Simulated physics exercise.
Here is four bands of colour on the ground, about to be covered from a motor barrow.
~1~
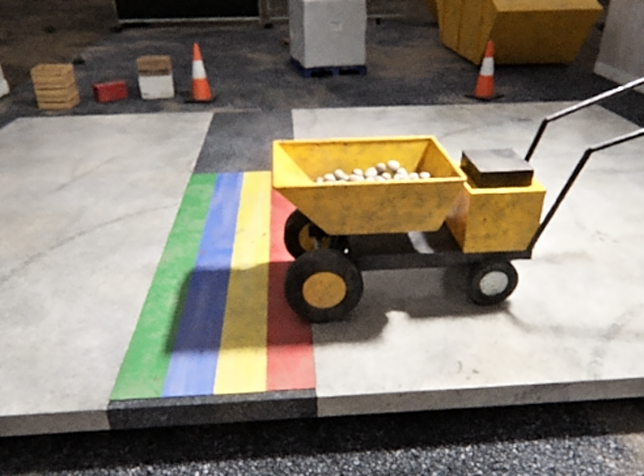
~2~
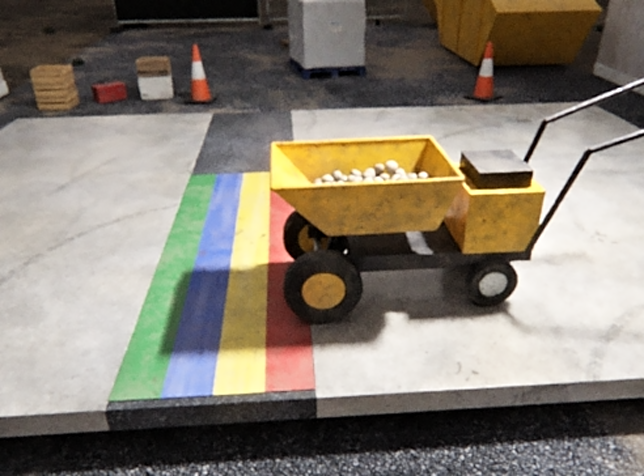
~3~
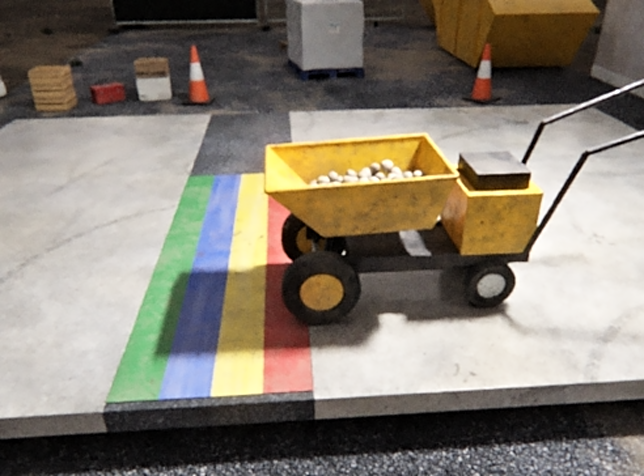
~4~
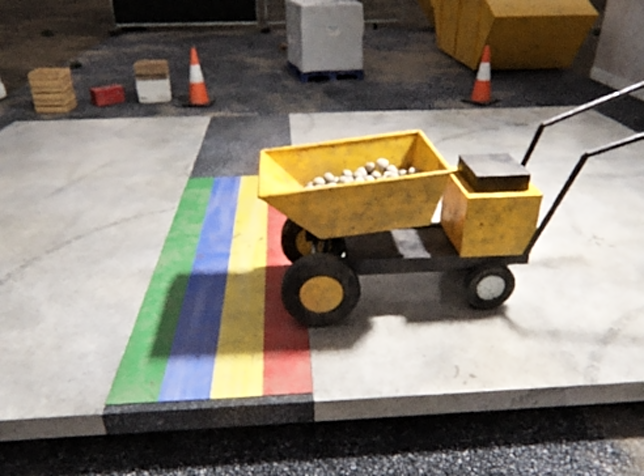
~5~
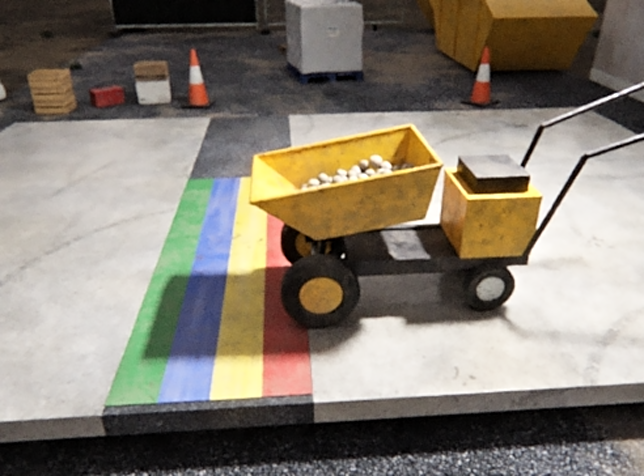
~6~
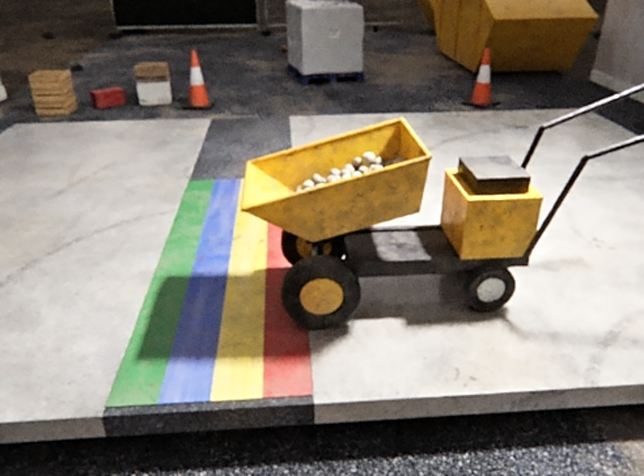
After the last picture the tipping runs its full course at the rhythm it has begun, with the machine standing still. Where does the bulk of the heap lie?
The heap favours the green strip.
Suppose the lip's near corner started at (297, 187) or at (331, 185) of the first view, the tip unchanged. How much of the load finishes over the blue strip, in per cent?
Near 40 % and 30 %.
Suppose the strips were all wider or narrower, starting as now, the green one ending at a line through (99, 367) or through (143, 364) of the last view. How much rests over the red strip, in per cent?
The first gives 0 %, the second 0 %.
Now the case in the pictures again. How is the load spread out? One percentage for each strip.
Red strip near 0; yellow strip near 0; blue strip near 25; green strip near 40.
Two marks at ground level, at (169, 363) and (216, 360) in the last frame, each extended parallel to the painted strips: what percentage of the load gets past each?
About 50 and 80 per cent.
Soon, skip tipped steeply; all in the skip.
A while on, skip tipped right over; most in the skip; a small part over the blue strip; a small part over the green strip.
Towards the end, skip tipped right over; about a quarter in the skip; about a quarter over the blue strip; about a third over the green strip; a small part off the paint.
Finally, skip tipped right over; about a quarter in the skip; none over the red strip; none over the yellow strip; about a quarter over the blue strip; about a third over the green strip; a small part off the paint.
